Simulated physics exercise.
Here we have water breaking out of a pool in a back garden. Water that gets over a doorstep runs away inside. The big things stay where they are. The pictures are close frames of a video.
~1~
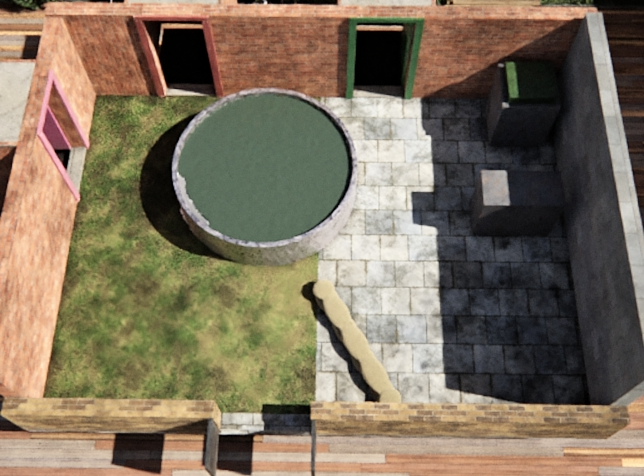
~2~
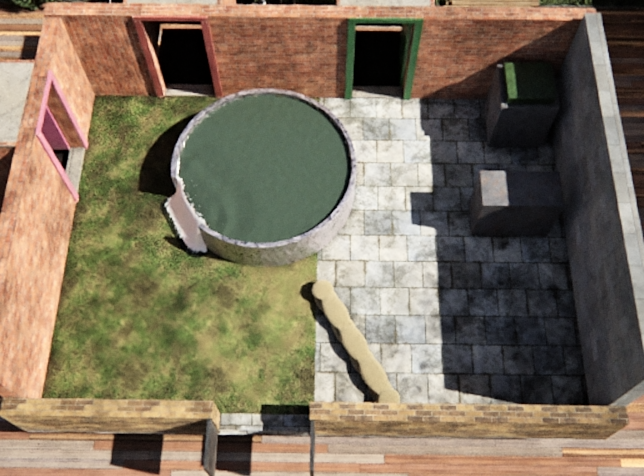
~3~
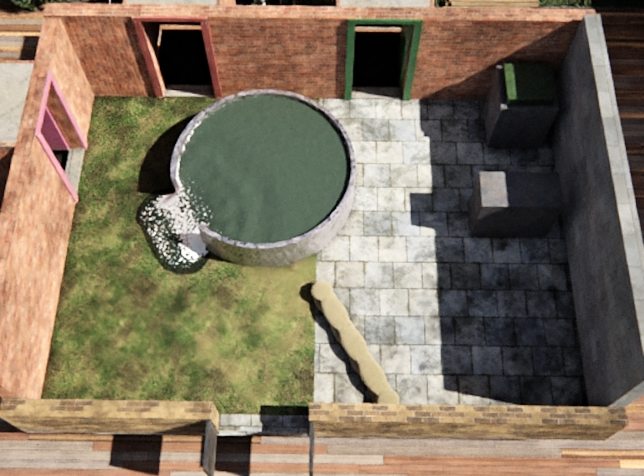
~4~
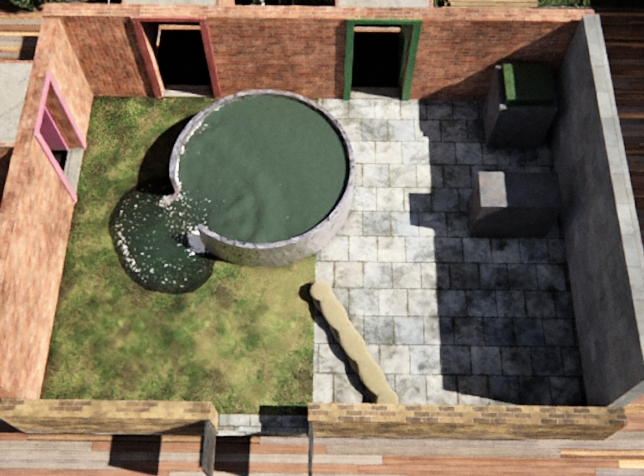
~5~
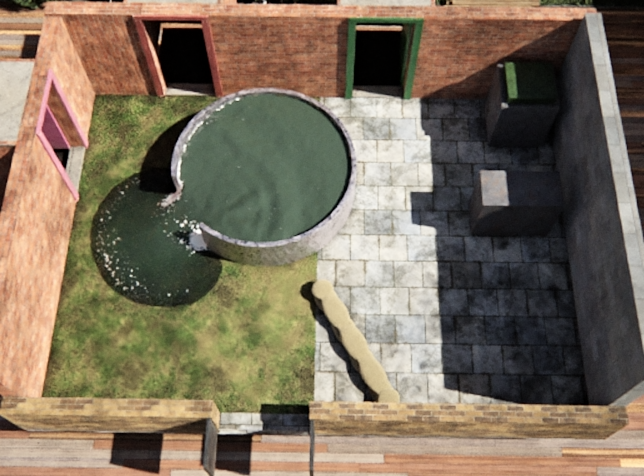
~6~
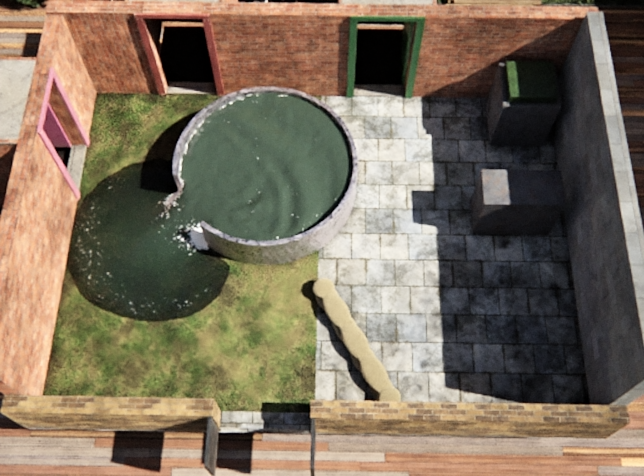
In a walled back garden, a round pool's left side breaks and water spreads over the grass.
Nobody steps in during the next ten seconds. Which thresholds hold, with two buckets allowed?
One by one: The pink door lets in a lot; the green door admits no more than that; the red door lets in a lot.
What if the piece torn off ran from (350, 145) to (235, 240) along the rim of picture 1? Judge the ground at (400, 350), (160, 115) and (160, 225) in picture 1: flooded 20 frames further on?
One after the other: Awash, dry, dry.
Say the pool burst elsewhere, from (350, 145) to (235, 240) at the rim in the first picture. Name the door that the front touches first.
First comes the green one.
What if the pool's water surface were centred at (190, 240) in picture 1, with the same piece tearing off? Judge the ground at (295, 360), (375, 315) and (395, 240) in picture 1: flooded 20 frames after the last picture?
One after the other: Flooded, clear, dry.
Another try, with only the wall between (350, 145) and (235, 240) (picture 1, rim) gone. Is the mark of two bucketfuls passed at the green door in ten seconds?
In short: The green one floods.
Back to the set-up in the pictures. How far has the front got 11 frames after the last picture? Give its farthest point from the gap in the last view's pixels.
Near (41, 407).
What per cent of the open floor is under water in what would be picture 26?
Some 40 per cent.
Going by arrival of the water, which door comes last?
That is the one in green.
A moment on, water covers 20 % of the floor; the pink door wet at the sill, nothing in, the green door not reached, the red door not reached.
Next, water covers 30 % of the floor; the pink door under two buckets in, the green door not reached, the red door not reached.
Then, water covers 40 % of the floor; the pink door over two buckets in, the green door not reached, the red door wet at the sill, nothing in.
Later, water covers 50 % of the floor; the pink door over two buckets in, the green door not reached, the red door under two buckets in.
In the end, water covers 75 % of the floor; the pink door far over two buckets in, the green door wet at the sill, nothing in, the red door far over two buckets in.
